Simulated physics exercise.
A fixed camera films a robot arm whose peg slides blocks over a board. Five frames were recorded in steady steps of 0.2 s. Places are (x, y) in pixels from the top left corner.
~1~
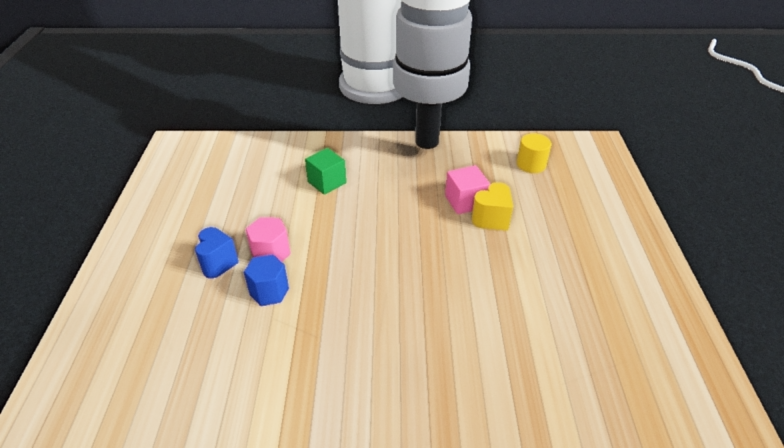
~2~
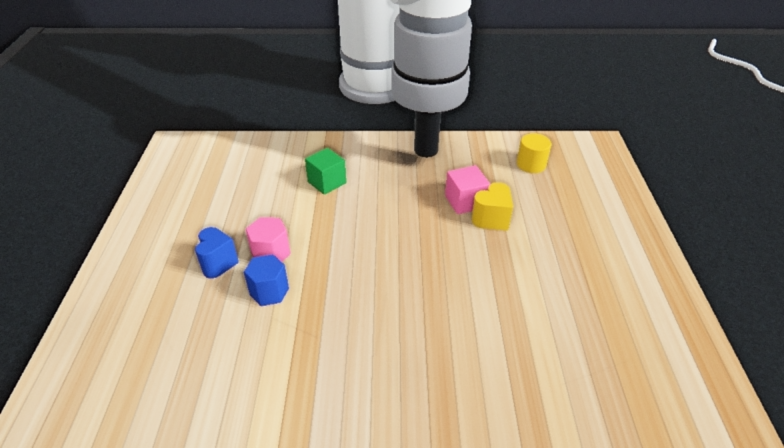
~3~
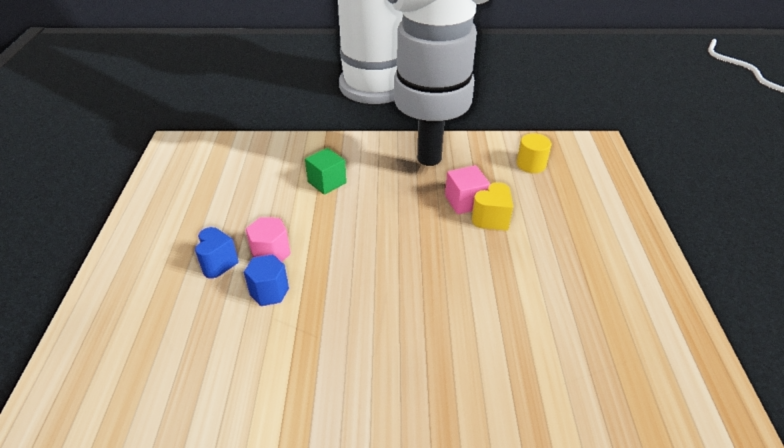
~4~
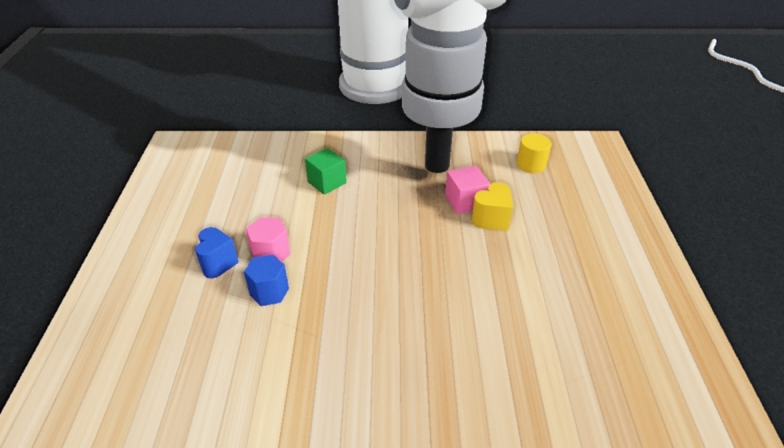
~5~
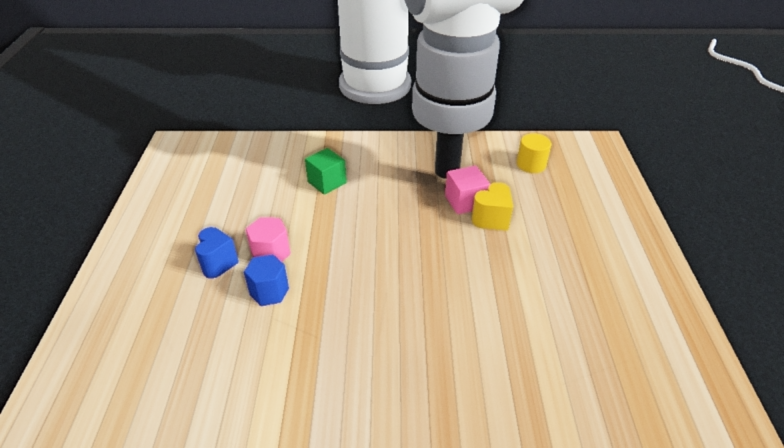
The video shows a robotic arm with a black peg over a wooden board of scattered green, pink, blue and yellow blocks; the peg moves slightly forward and right, nearing the pink cube beside a yellow heart, while the blocks stay still.
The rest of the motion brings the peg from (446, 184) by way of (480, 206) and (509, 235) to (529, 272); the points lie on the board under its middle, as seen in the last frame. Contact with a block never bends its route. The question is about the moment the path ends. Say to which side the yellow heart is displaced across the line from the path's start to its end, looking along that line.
Facing from start to end, it will go to the left.
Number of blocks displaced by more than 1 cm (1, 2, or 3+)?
The number is two.
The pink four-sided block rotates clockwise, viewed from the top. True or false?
That is false.
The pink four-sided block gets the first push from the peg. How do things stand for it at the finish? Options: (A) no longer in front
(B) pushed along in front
B: Pushed along in front.
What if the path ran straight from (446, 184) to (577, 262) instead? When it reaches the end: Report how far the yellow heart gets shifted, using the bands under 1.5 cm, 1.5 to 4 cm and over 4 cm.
The block winds up beyond 4 cm from where it is now.
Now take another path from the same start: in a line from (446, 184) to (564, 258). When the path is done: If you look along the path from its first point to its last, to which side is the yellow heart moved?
It moves over to the right.
The first path, step by step. One third of the way, peg (482, 194); pink four-sided block (501, 201); yellow heart (526, 219), turned 15° clockwise.
Two thirds of the way, peg (512, 224); pink four-sided block (534, 232); yellow heart (564, 252).
At the end, peg (533, 260); pink four-sided block (565, 268), turned 30° anticlockwise; yellow heart (604, 280), turned 10° anticlockwise.
